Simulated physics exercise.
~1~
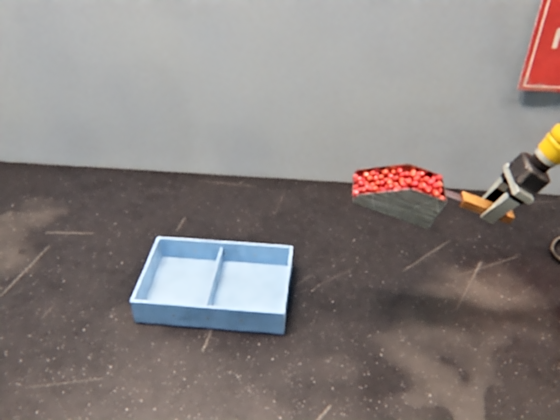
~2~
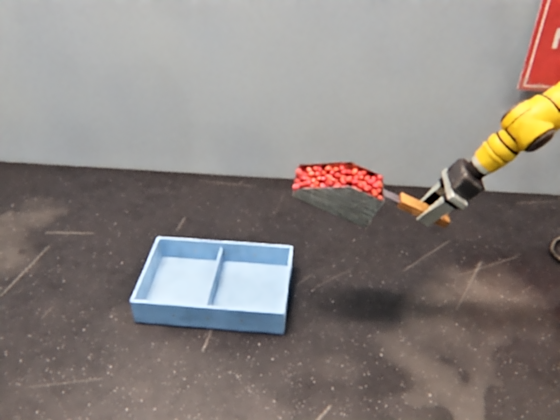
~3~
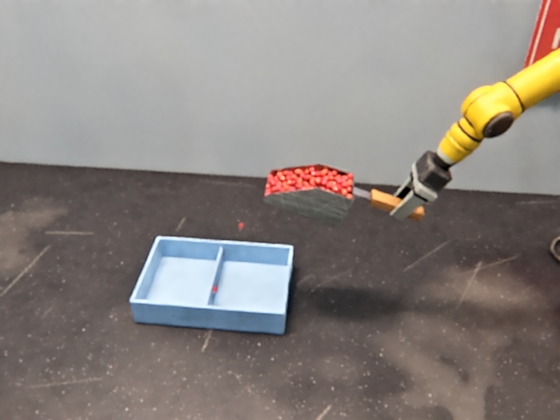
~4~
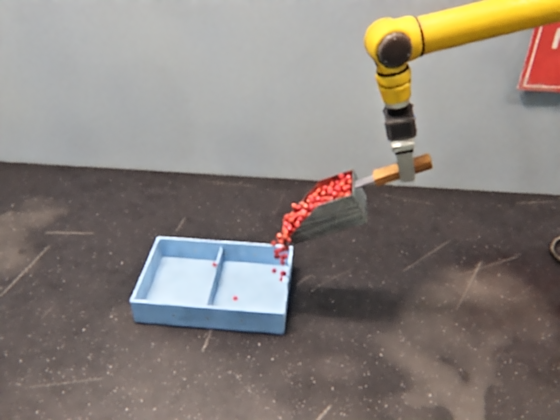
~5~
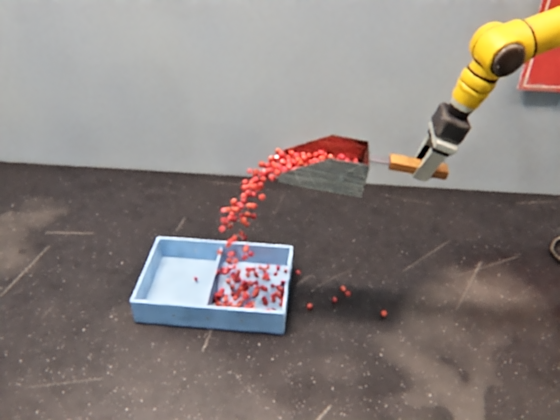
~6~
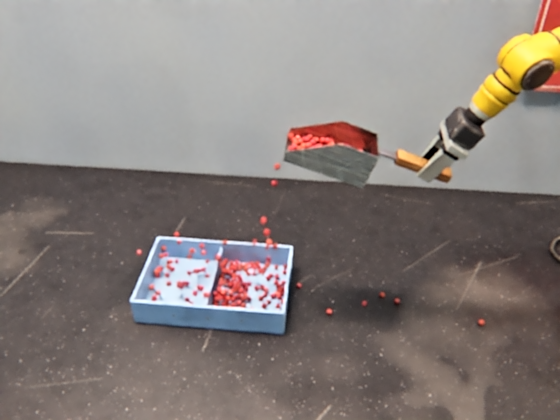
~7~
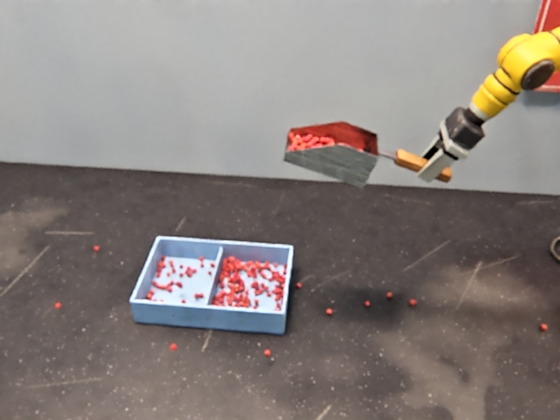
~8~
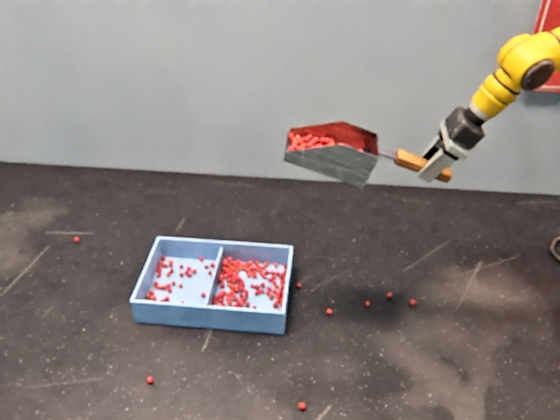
The footage shows a yellow robot arm carrying a scoop of red beads left toward a divided light-blue tray, then tipping it so beads pour mostly into the right compartment. The scoop tilts back, still holding some, while beads lie in both compartments and a few scatter on the dark surface.
